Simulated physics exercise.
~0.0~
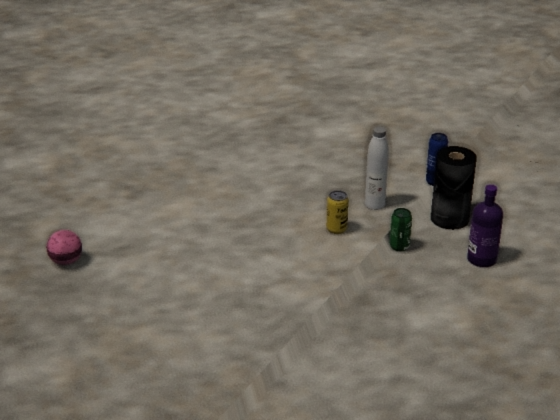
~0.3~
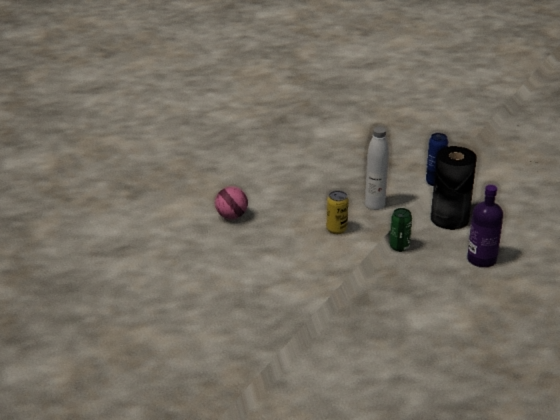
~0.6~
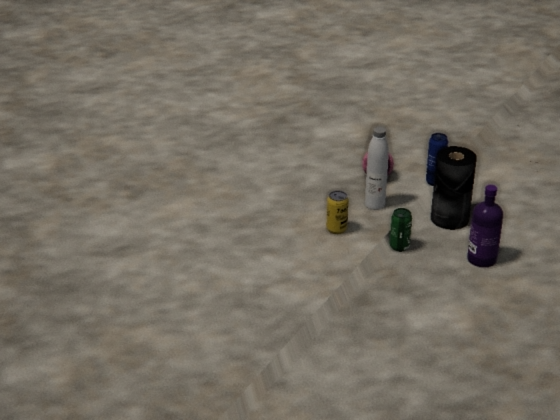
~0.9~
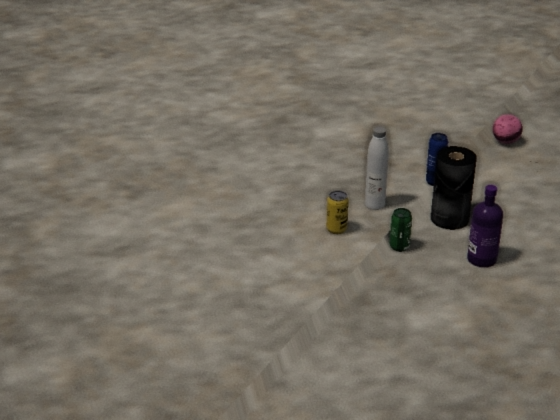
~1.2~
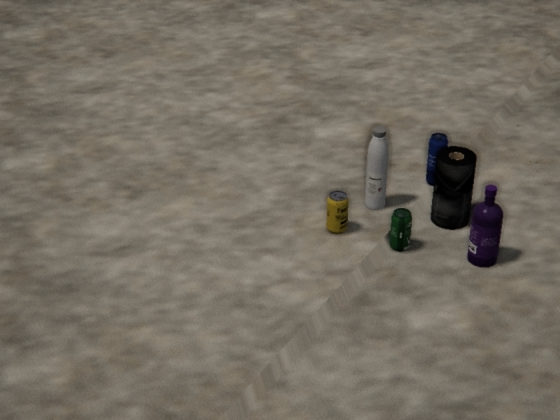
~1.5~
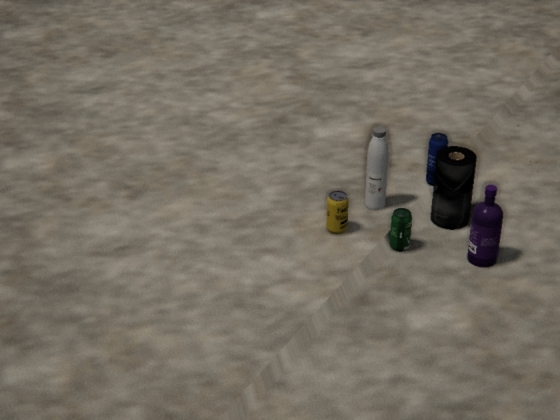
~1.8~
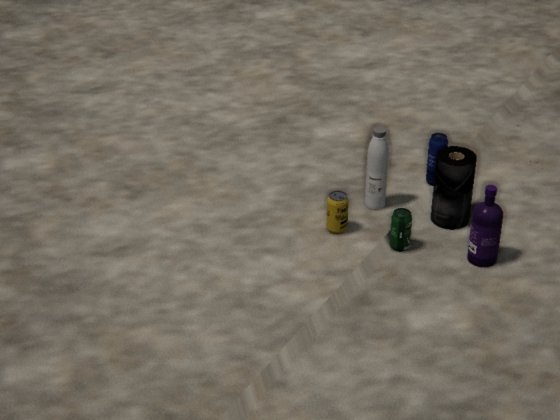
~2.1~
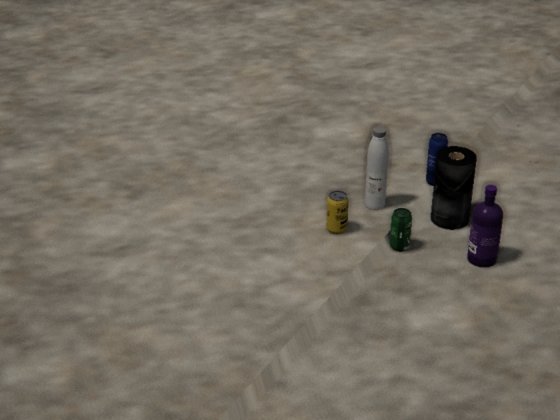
The clip opens on a mottled, stone-like floor, where a pink ball sits at the left and a loose group of bottles, cans and a black roll stands at the right. The ball rolls to the right and slightly away from the viewer, nearing the yellow can. It passes behind the white bottle, partly hidden by it, without disturbing anything. It then comes out beyond the blue can at the far right and leaves the view. The purple bottle, the green can and all the others remain upright in their places.
